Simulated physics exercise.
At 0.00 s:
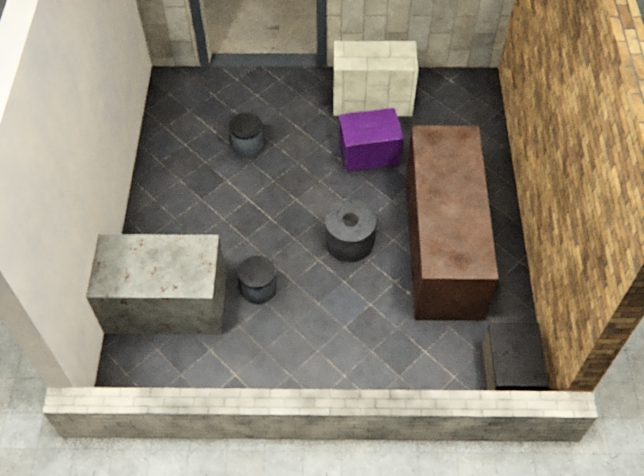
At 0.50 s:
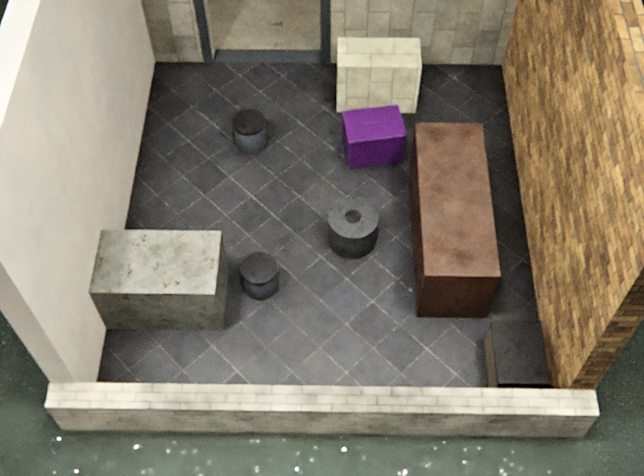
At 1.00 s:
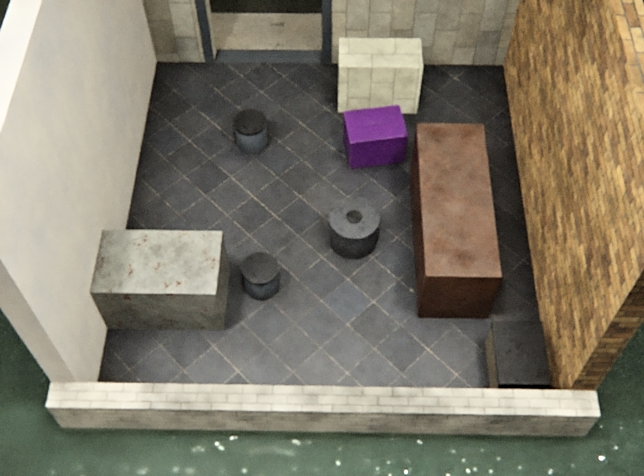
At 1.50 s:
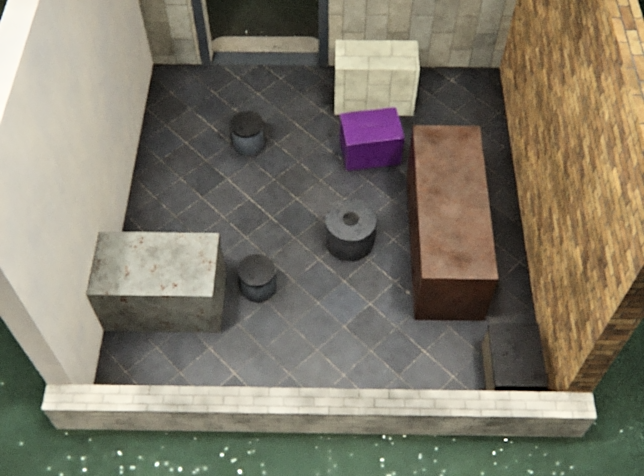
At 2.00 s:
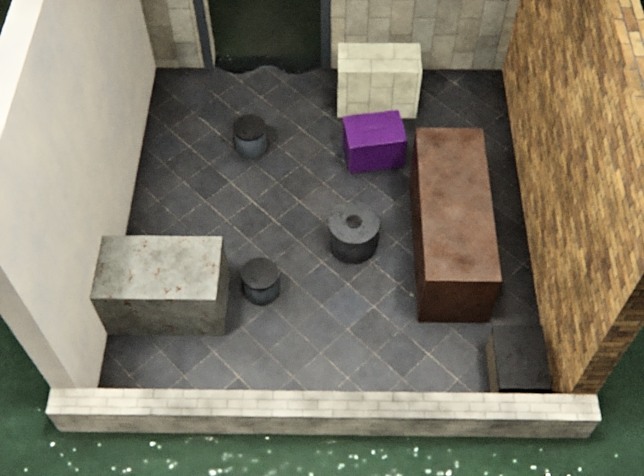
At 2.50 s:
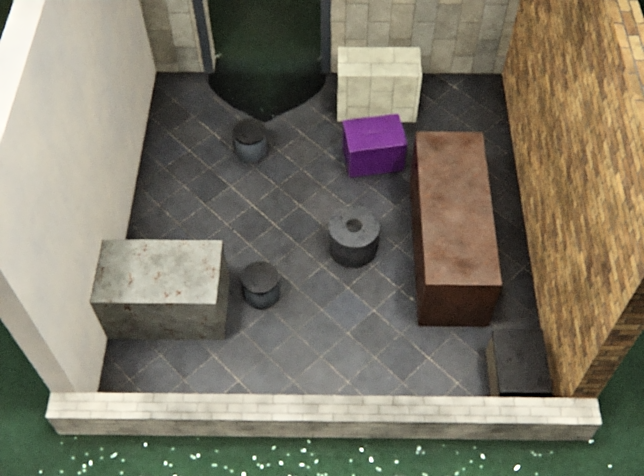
At first, pale, dry ground surrounds a small roofless shop holding a purple chest, larger blocks and dark round pails on a tiled floor. Green water then covers the ground outside and creeps across the back doorway, before a dark, rounded sheet spreads onto the tiles inside, while everything stays in place.
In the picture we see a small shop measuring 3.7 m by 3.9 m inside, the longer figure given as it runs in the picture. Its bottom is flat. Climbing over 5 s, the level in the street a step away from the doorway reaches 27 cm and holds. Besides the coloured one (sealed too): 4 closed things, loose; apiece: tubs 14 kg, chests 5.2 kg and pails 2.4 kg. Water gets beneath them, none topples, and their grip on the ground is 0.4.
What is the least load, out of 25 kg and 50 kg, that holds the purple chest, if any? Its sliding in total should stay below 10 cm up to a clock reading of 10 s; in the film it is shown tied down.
The least is 25 kg.
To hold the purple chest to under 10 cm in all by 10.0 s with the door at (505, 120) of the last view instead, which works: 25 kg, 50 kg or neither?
Outcome - neither pick works.
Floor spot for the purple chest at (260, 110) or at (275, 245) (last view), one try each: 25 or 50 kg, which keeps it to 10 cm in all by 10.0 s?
Both masses fail; both masses fail.
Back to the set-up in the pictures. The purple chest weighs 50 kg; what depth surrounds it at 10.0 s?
Depth: Approx. 8 cm.
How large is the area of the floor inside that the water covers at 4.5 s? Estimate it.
Some 5.5 m2 of it.
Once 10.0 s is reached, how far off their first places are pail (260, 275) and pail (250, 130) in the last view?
In turn: 60 cm, 250 cm.
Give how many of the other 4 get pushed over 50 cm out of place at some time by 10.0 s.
I make that 3.
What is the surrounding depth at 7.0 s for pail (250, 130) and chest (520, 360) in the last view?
Depth approx. 10 cm / 3 cm.
After 3.5 s the purple chest would be 0 cm from its start with 25 kg and 0 cm from its start with 50 kg; 0 cm of water round it then.
After 4.5 s the purple chest would be 0 cm from its start with 25 kg and 0 cm from its start with 50 kg; 3 cm of water round it then.
After 7.0 s the purple chest would be 0 cm from its start with 25 kg and 0 cm from its start with 50 kg; 6 cm of water round it then.
After 10.0 s the purple chest would be 0 cm from its start with 25 kg and 0 cm from its start with 50 kg; 8 cm of water round it then.
